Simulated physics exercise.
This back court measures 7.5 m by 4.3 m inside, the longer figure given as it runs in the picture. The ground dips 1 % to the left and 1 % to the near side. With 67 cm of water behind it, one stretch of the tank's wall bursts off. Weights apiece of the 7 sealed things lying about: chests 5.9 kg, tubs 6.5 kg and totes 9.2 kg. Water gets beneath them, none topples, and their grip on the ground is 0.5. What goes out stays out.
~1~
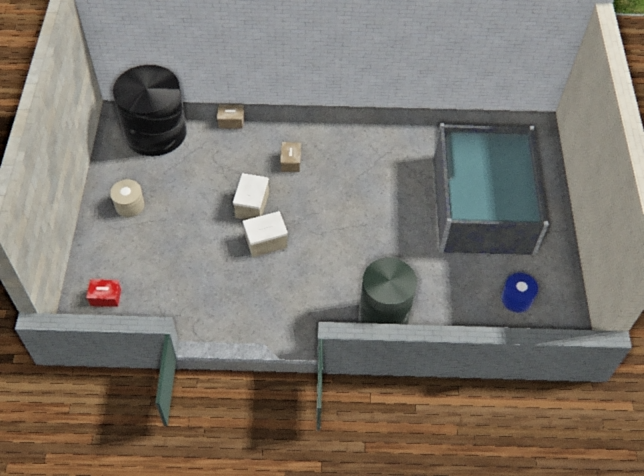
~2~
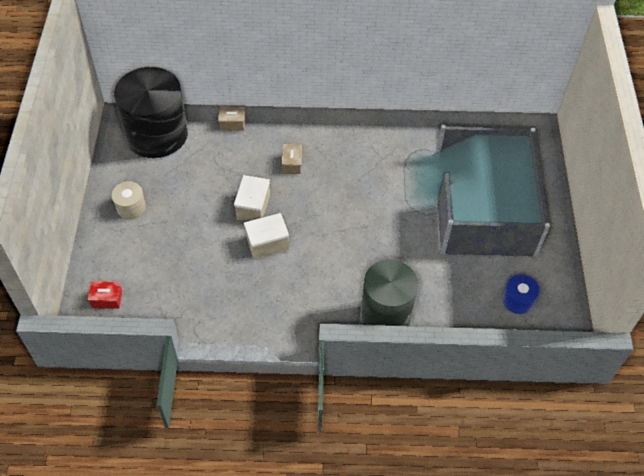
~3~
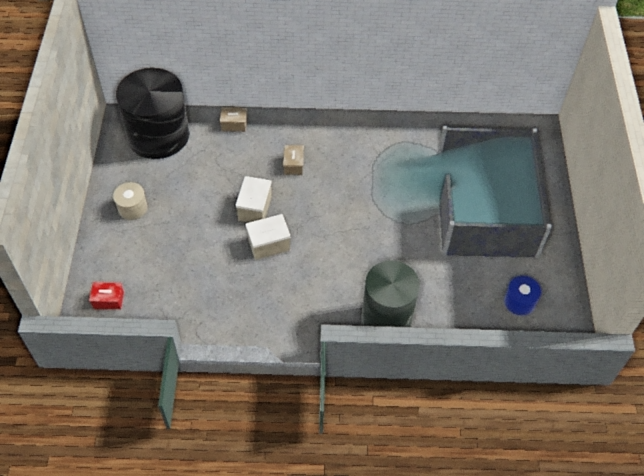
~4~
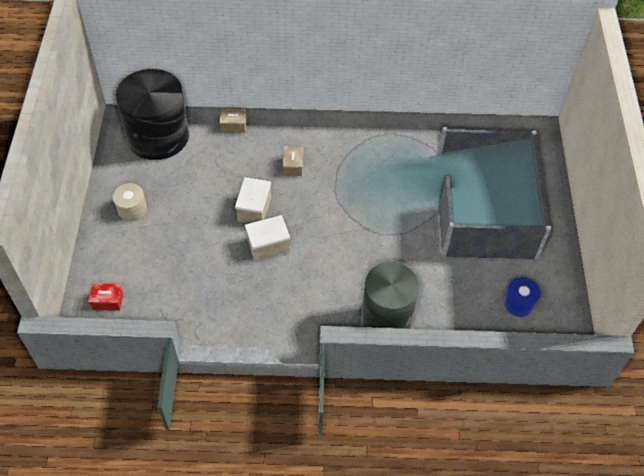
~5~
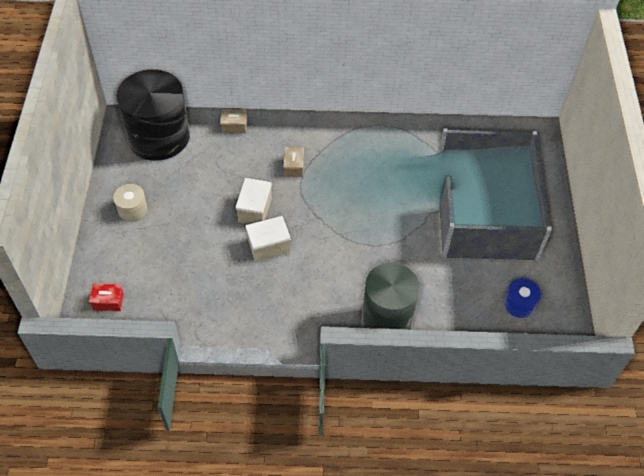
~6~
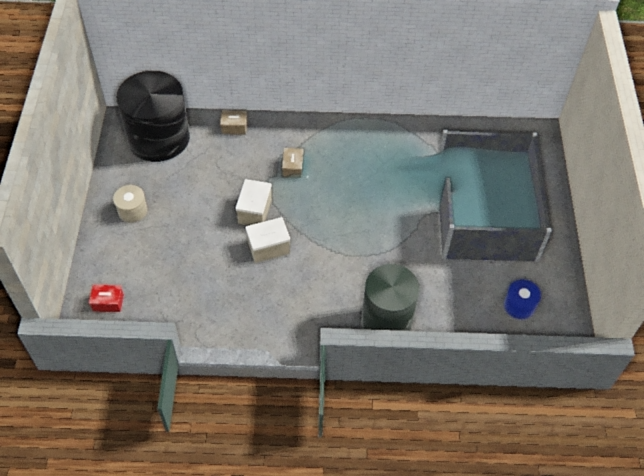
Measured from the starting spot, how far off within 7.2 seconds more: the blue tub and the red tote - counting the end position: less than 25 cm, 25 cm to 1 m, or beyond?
The blue tub holds its place, the red tote ends far away.
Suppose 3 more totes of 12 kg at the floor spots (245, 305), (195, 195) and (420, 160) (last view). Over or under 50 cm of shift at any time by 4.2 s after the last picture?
In that order: Under, more, more.
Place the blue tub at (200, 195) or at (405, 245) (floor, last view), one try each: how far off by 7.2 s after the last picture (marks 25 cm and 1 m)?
In that order: It travels far; it holds its place.
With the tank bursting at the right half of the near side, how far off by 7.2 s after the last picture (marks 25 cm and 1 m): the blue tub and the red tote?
In that case the blue tub gets carried off, the red tote barely shifts.
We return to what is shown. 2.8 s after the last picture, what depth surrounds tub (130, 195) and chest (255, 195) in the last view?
About 15 and 16 cm.
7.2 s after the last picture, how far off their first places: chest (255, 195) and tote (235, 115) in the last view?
In that order: Gone out, 60 cm.
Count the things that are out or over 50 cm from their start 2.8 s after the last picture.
By then 5.
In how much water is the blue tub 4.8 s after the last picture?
Roughly 0 cm.
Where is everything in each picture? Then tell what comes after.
The first frame shows the blue tub at (522, 287), on the bottom; the red tote at (103, 289) rests on the ground; 2.3 m2 under water; 0 of 7 have shifted.
The second frame shows the blue tub at (523, 288) rests on the ground; the red tote at (104, 291), on the bottom; water covers 2.8 m2; 0 of 7 have shifted.
The third frame shows the blue tub at (525, 289), on the bottom; the red tote at (106, 292), on the bottom; 3.6 m2 under water; 0 of 7 have shifted.
The fourth frame shows the blue tub at (524, 291), on the bottom; the red tote at (105, 293) rests on the ground; 4.7 m2 under water; 0 of 7 have shifted.
The fifth frame shows the blue tub at (525, 292), on the bottom; the red tote at (105, 293), on the bottom; water covers 6.0 m2; 0 of 7 have shifted.
The sixth frame shows the blue tub at (525, 293), on the bottom; the red tote at (105, 294) rests on the ground; 7.3 m2 under water; 0 of 7 have shifted.
Then, 0.9 s after the last picture the blue tub is near (525, 293), 0.0 m from its start, aground; the red tote is near (105, 294), 0.0 m from its start, aground; 0 of 7 are out; 0 afloat.
Then, 2.8 s after the last picture the blue tub is near (525, 293), 0.0 m from its start, aground; the red tote is near (103, 303), 0.2 m from its start, afloat; 0 of 7 are out; 5 afloat.
Then, 4.8 s after the last picture the blue tub is near (525, 293), 0.0 m from its start, aground; the red tote is near (210, 317), 1.5 m from its start, afloat; 0 of 7 are out; 6 afloat.
Then, 7.2 s after the last picture the blue tub is near (525, 293), 0.0 m from its start, aground; the red tote is near (313, 321), 2.9 m from its start, aground; 1 of 7 are out; 3 afloat.
